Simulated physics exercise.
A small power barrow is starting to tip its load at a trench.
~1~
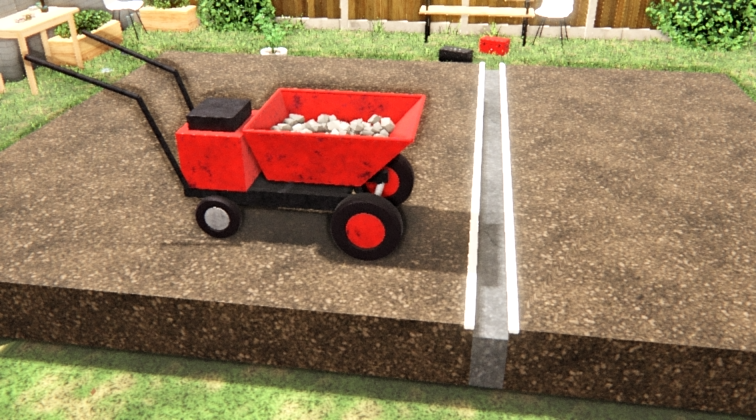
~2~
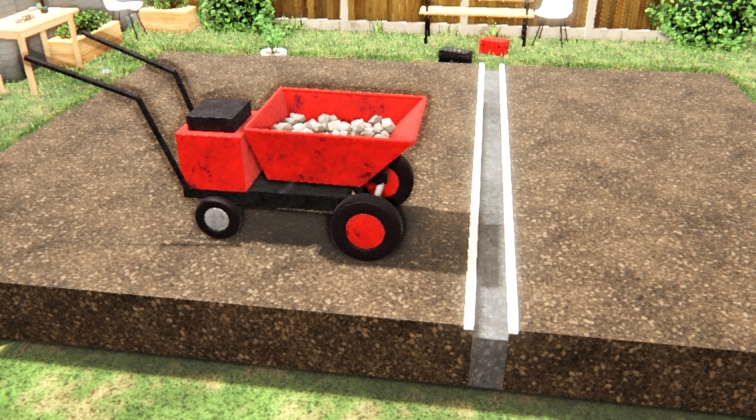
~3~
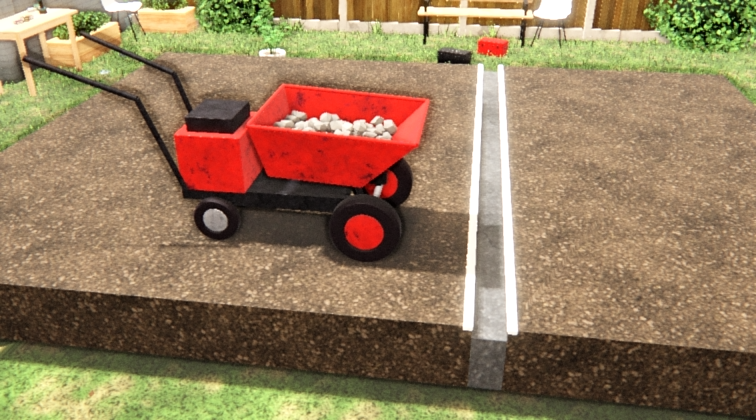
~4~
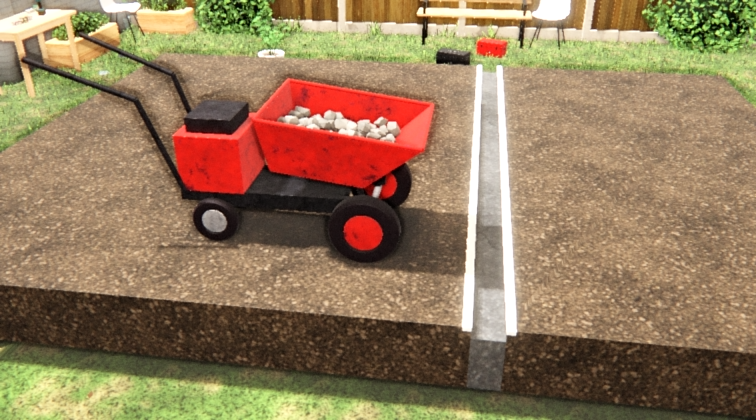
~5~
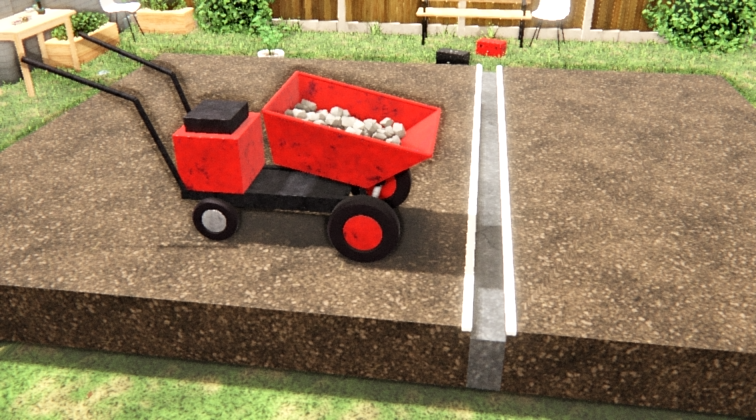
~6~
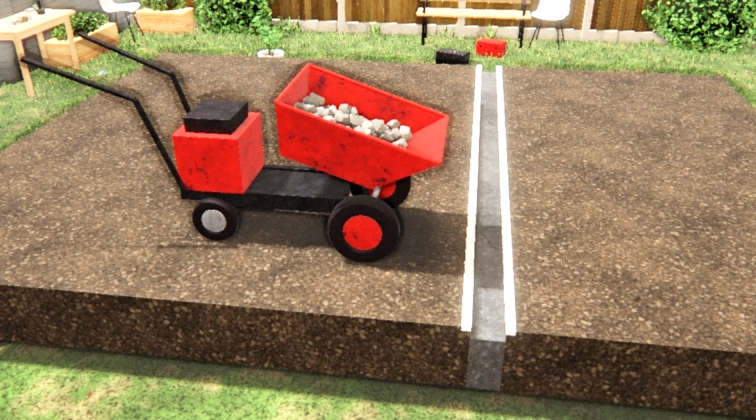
In a garden, a red power barrow's skip of stones tilts gradually rightward beside a narrow trench.
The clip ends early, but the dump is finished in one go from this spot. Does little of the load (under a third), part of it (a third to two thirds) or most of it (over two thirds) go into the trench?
Part of it goes into the trench.
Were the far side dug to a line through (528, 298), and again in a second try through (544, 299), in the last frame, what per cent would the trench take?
I'd say some 60 in a hundred, followed by 70 in a hundred.
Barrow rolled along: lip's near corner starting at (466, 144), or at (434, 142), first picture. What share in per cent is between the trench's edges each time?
You'd get 0 in a hundred the first time and 20 in a hundred the second.
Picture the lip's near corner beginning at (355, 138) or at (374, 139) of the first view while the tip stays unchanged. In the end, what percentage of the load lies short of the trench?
The first spot gives roughly 40 %; the second gives roughly 30 %.
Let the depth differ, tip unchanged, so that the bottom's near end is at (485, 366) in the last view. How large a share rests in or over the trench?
80 %.
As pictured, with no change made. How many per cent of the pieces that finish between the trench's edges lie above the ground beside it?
55 in a hundred.
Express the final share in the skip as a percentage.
It comes out at some 30 in a hundred.
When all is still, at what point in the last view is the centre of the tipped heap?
Roughly pixel (496, 239).
Just after the last frame, skip tipped steeply; every one in the skip.
A moment on, skip tipped right over; the larger part in the skip; about a tenth in or heaped over the trench; just a few beyond it.
Further on, skip tipped right over; roughly a third in the skip; just a few short of the trench; roughly a third in or heaped over the trench; roughly a quarter beyond it.
When it is over, skip tipped right over; roughly a quarter in the skip; about a tenth short of the trench; roughly half in or heaped over the trench; roughly a quarter beyond it.
